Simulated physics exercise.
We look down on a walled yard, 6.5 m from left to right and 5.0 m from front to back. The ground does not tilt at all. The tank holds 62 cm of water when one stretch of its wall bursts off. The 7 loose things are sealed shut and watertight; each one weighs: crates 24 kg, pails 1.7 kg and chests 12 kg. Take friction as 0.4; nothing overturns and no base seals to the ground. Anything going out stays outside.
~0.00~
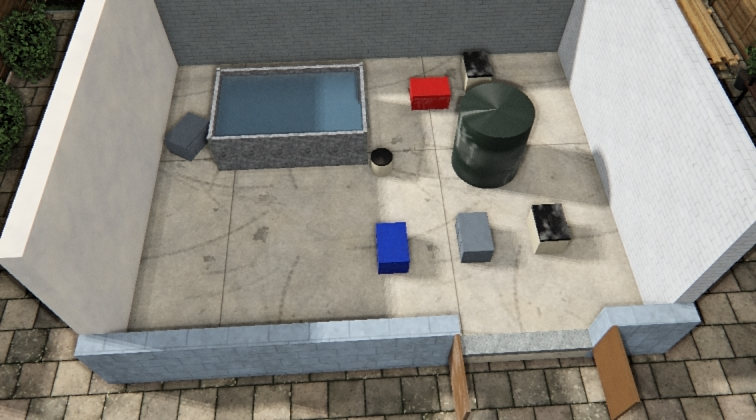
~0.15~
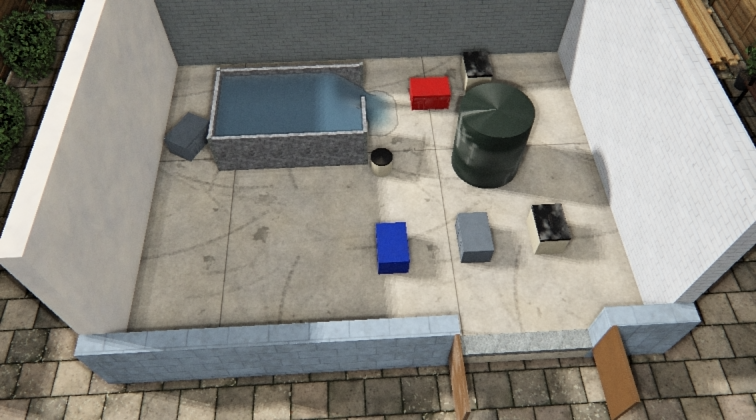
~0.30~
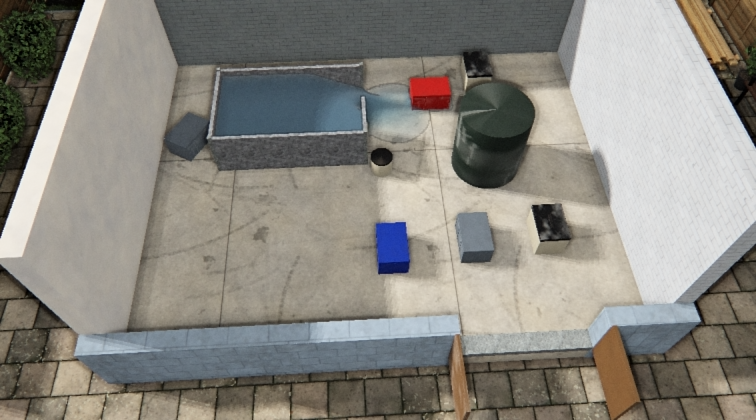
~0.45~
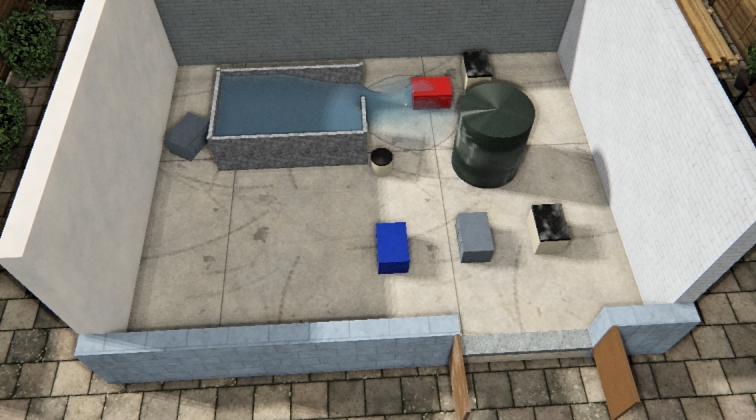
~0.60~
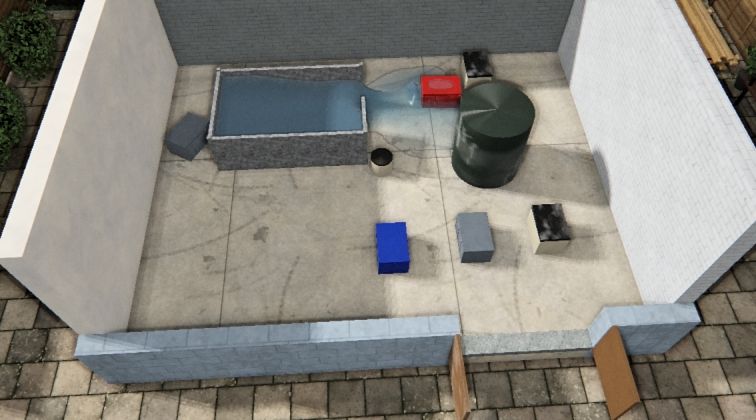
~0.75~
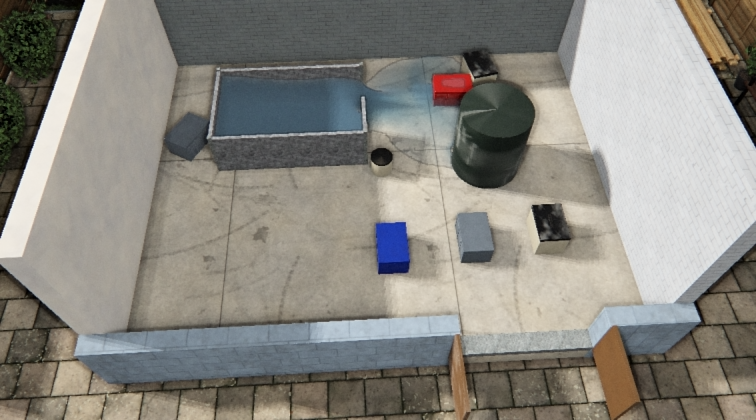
Water pouring from the right side of a raised tank in a walled yard, spreading across the ground and nudging a red crate rightward.
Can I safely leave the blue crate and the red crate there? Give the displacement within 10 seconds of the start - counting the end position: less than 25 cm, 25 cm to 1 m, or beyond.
I expect the blue crate to hardly budge; I expect the red crate to be swept well away.
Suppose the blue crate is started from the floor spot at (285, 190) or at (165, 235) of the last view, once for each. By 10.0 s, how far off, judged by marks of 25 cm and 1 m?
From the first spot it does not really budge, and from the second it does not really budge.
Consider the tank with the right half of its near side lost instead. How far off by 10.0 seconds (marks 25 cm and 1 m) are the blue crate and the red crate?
The blue crate would be washed far off and the red crate would remain almost still.
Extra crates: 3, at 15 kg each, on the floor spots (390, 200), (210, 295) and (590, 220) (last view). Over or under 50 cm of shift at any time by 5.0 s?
So that's within the threshold, within the threshold and beyond the threshold, in that sequence.
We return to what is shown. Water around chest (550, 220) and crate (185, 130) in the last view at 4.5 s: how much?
Some 5 cm at the first, some 0 cm at the second.
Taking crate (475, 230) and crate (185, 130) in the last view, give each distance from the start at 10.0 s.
0 cm and 0 cm, respectively.
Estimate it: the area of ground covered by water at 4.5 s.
Flooded: Near 21 m2.
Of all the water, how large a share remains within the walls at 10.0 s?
Roughly 84 percent.
After 2.0 s the blue crate is near (392, 242), 0.0 m from its start, aground; the red crate is near (553, 81), 2.0 m from its start, aground; 0 of 7 are out; 1 afloat.
After 4.5 s the blue crate is near (392, 242), 0.0 m from its start, aground; the red crate is near (568, 239), 3.2 m from its start, aground; 0 of 7 are out; 1 afloat.
After 7.0 s the blue crate is near (392, 242), 0.0 m from its start, aground; the red crate is near (492, 304), 3.8 m from its start, aground; 1 of 7 are out; 0 afloat.
After 10.0 s the blue crate is near (392, 242), 0.0 m from its start, aground; the red crate is near (486, 309), 3.8 m from its start, aground; 1 of 7 are out; 1 afloat.
